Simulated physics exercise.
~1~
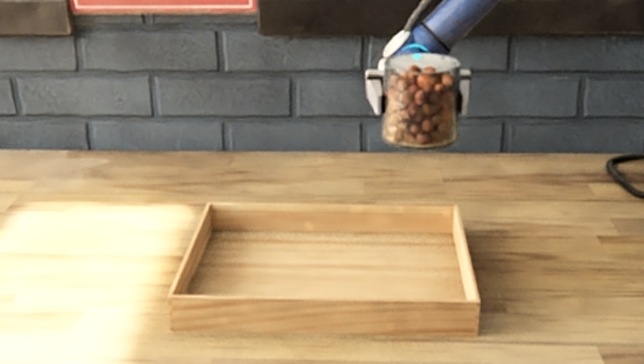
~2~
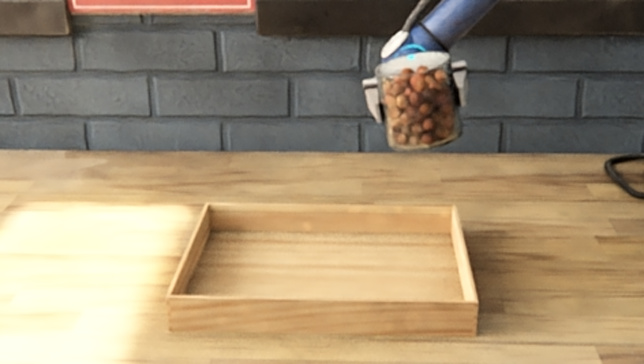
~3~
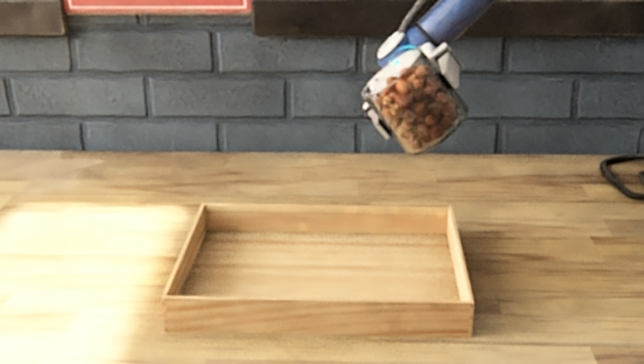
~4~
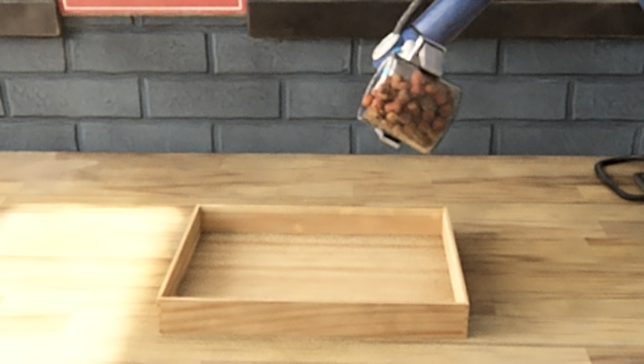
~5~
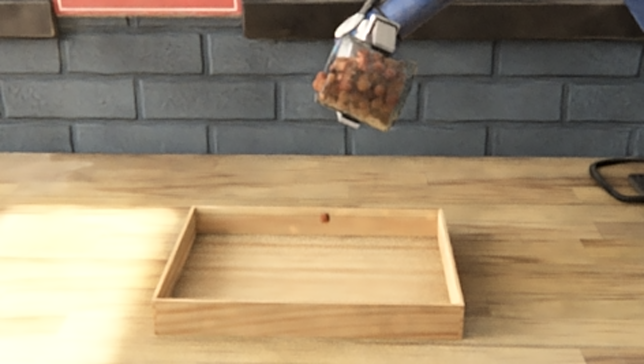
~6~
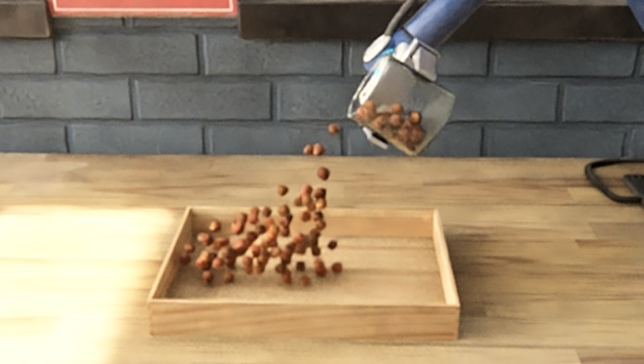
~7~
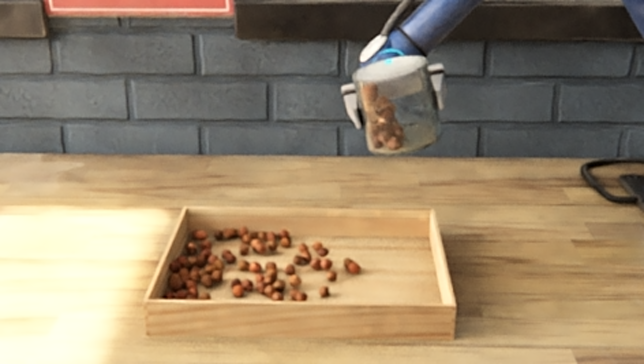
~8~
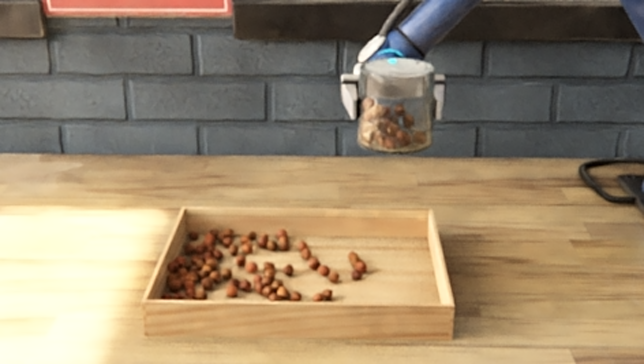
The footage shows a robot gripper holding a clear cup of hazelnuts above a shallow wooden tray, then tipping it so that many tumble into the tray. The cup returns upright with some nuts still inside, while the rest lie scattered mostly across the tray's left side.
